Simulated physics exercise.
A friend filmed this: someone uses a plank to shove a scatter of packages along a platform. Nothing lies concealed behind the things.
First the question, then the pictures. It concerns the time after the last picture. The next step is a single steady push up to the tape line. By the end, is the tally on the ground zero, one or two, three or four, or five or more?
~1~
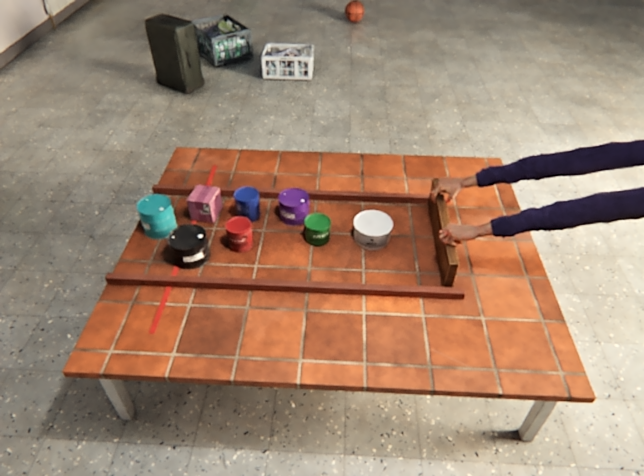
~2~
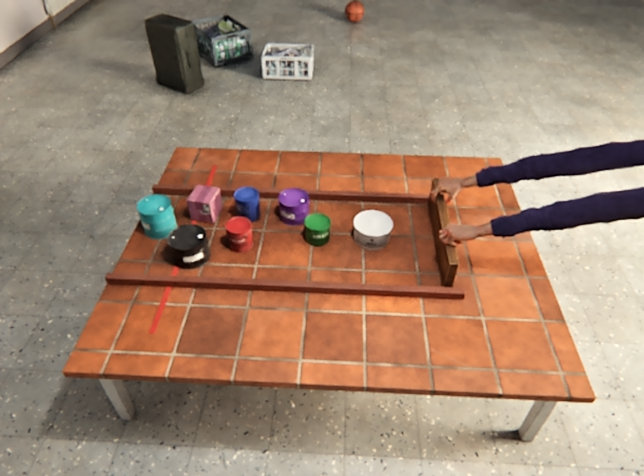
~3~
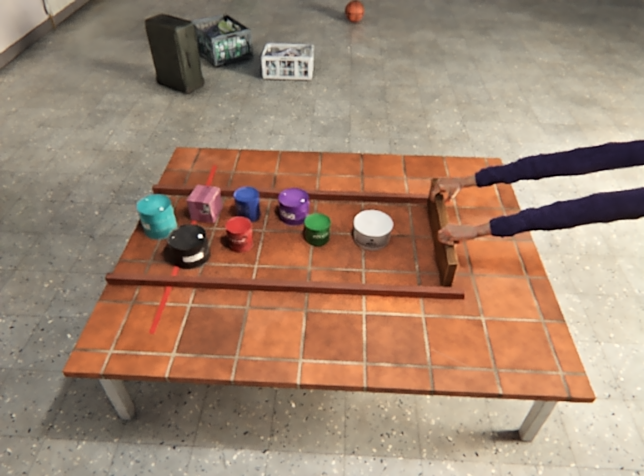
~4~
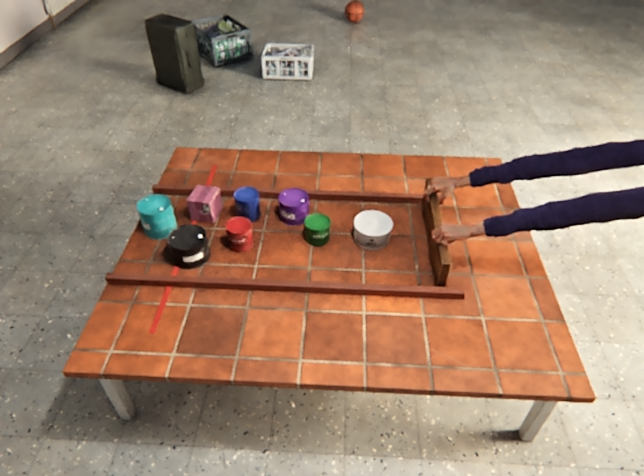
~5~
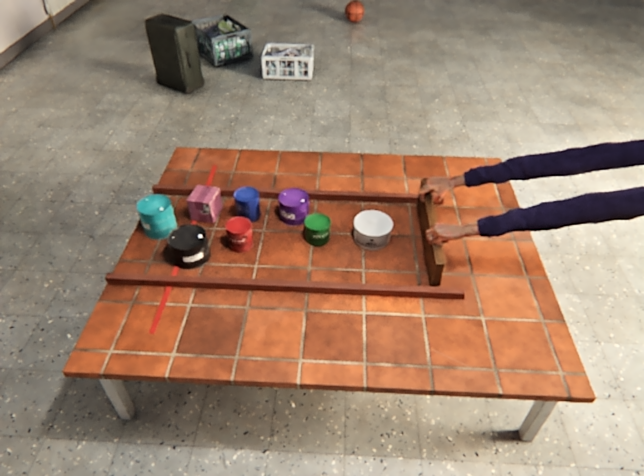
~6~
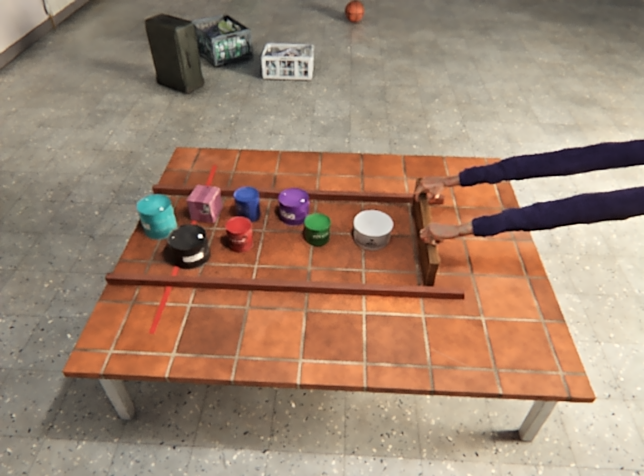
Only a pair or a lone one falls.
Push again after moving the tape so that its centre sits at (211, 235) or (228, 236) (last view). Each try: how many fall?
Try by try, 0 and 0.
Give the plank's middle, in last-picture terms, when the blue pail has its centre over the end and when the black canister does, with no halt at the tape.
Around (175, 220) first and around (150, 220) second.
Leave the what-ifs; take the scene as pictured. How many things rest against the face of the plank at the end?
In total, 3.
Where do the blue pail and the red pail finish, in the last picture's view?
In the last view, the middles sit near (157, 200) and near (169, 239).
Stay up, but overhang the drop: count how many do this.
My count gives 1.
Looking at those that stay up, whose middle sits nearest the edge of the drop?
Turquoise canister.
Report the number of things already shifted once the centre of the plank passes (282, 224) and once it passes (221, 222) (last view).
Note: First position 6; second position 8.
A little later, none off yet; turquoise canister at rest near (158, 217); black canister at rest near (189, 247); pink parcel at rest near (206, 204).
When it is over, the number that fall off is one or two; down, pink parcel.
